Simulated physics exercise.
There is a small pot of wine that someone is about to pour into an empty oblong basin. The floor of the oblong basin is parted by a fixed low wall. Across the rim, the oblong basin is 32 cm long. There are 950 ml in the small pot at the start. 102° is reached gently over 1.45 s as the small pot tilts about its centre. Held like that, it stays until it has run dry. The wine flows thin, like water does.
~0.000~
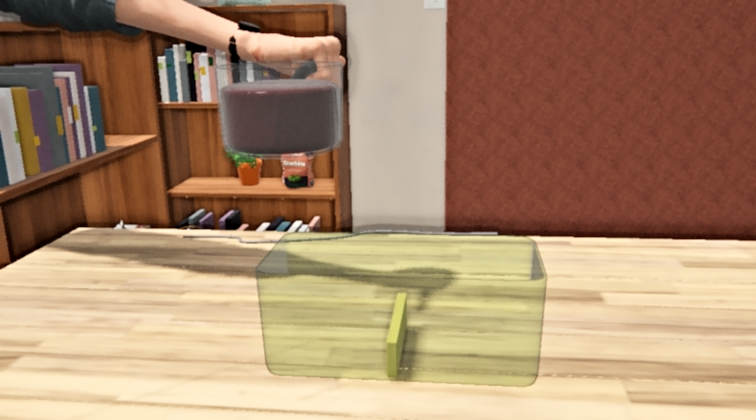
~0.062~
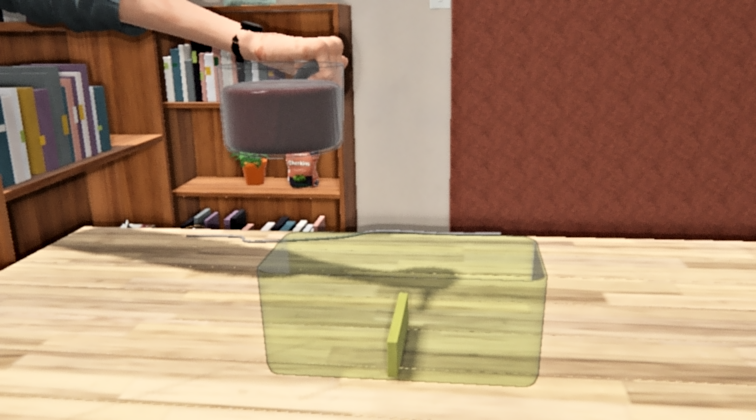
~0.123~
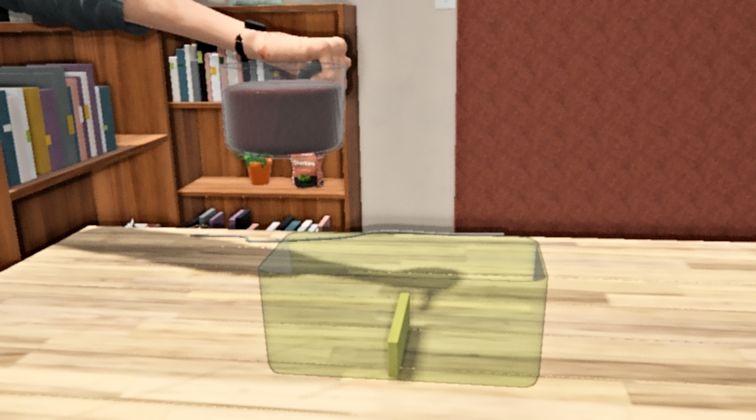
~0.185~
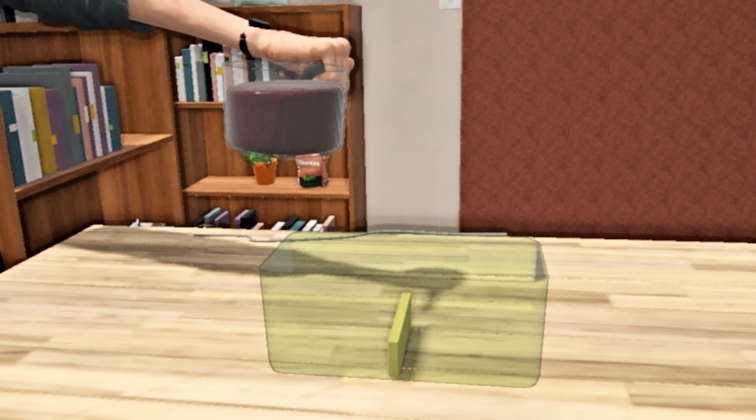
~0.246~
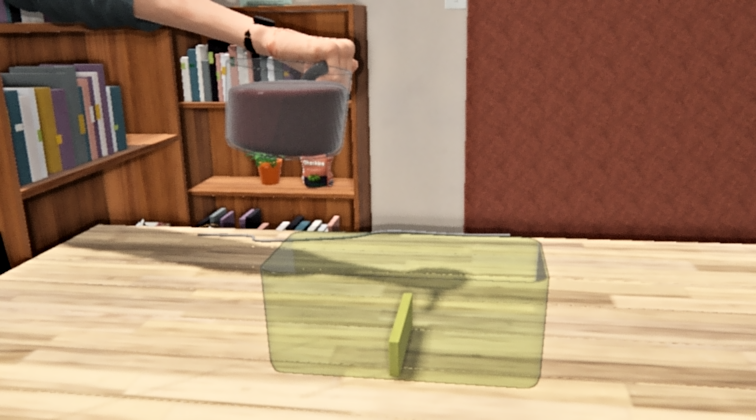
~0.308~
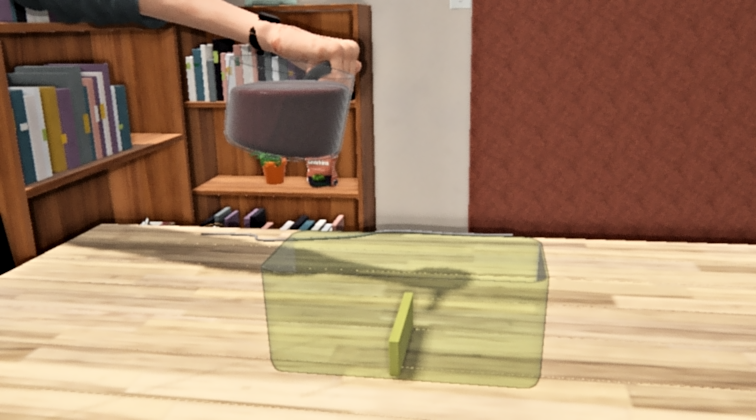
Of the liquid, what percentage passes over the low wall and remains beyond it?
The far part has about 74 per cent.
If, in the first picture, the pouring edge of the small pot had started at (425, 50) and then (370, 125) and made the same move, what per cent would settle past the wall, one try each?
Respectively about 75 and 90 percent.
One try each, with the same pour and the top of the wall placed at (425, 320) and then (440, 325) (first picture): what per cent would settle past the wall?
The first gives near 50 per cent and the second near 30 per cent.
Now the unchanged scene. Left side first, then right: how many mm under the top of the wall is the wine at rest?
Left about 34 mm, right about 12 mm.
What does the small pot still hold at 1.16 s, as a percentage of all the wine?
I'd estimate some 22 per cent.
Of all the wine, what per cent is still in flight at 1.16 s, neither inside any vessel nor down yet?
Roughly 16 %.
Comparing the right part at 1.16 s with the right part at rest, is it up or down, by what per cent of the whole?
Looks like it goes higher by around 16.
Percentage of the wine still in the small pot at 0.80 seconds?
Roughly 76 %.
By 0.80 s the tilt is 59° and 76 per cent is still to pour, 1 is left of the wall and 3 right of it.
By 1.16 s the tilt is 92° and 21 per cent is still to pour, 3 is left of the wall and 59 right of it.
By 1.54 s the tilt is 102° and 2 per cent is still to pour, 19 is left of the wall and 76 right of it.
By 1.95 s the tilt is 102° and 0 per cent is still to pour, 25 is left of the wall and 74 right of it.
At rest 25 per cent lies left of the wall, 74 right of it and 1 outside.
